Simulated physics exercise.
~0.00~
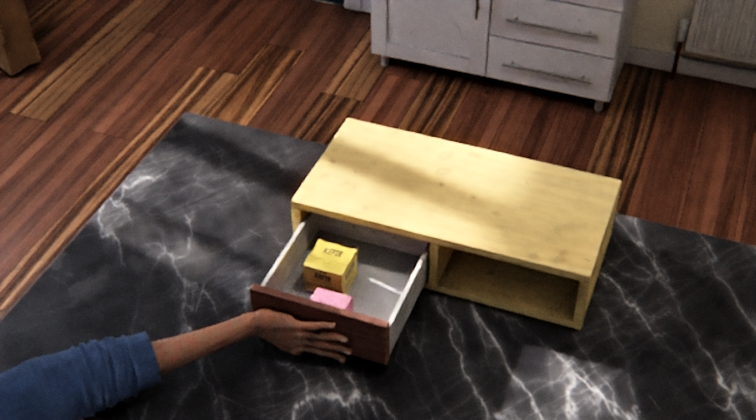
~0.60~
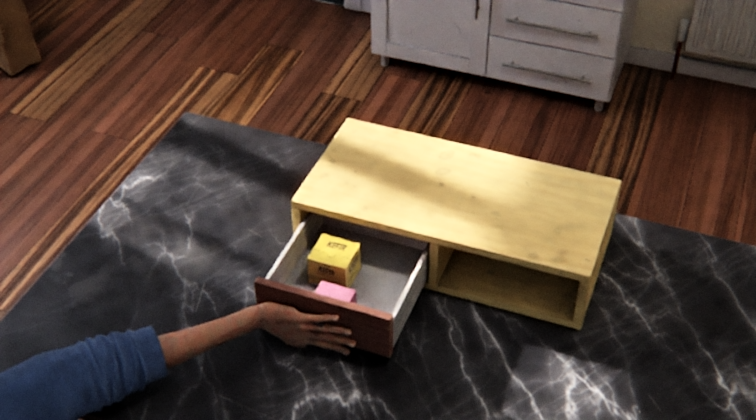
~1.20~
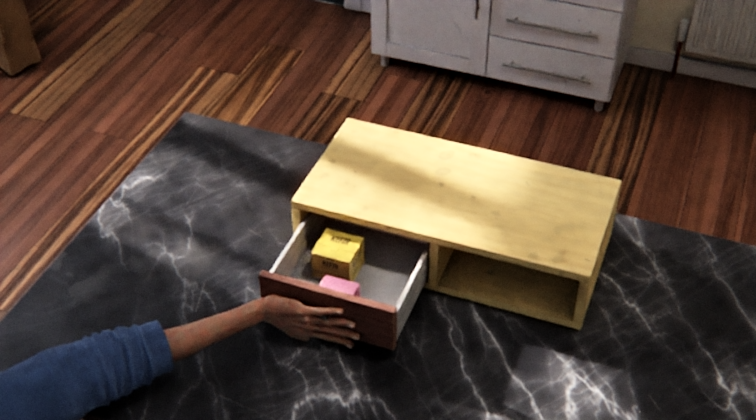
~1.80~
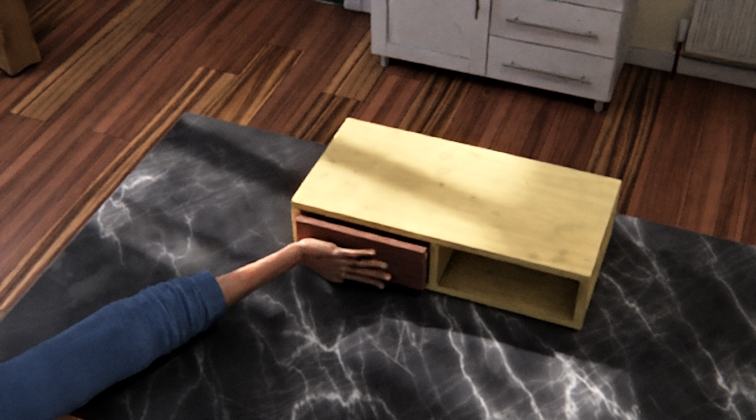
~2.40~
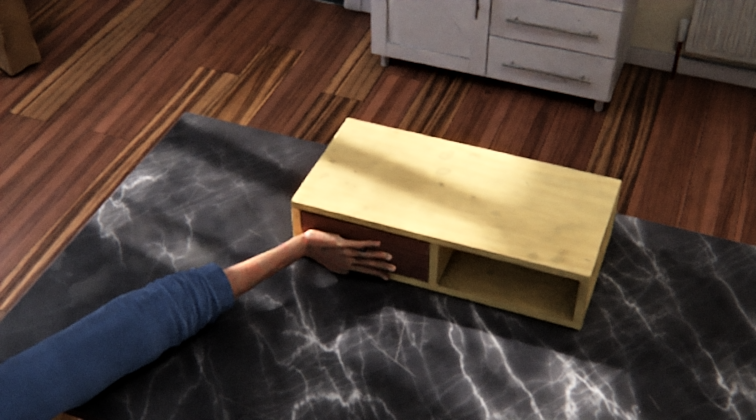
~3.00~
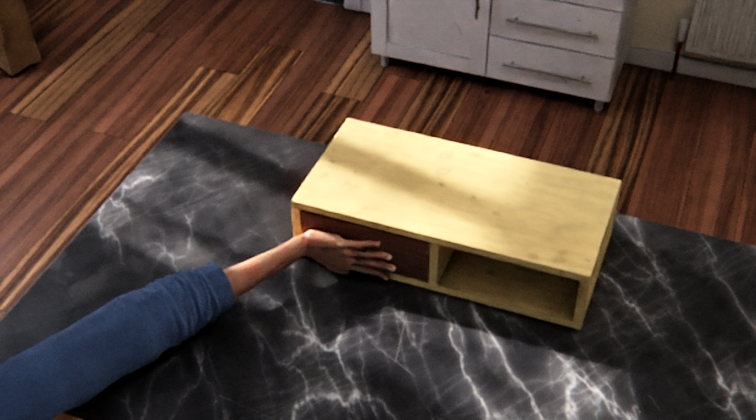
A hand in a blue sleeve pushed in the open reddish-brown drawer of a low, pale wooden cabinet, carrying a yellow carton and a pink block inside out of sight, until the drawer was shut flush with the hand still resting against its front.
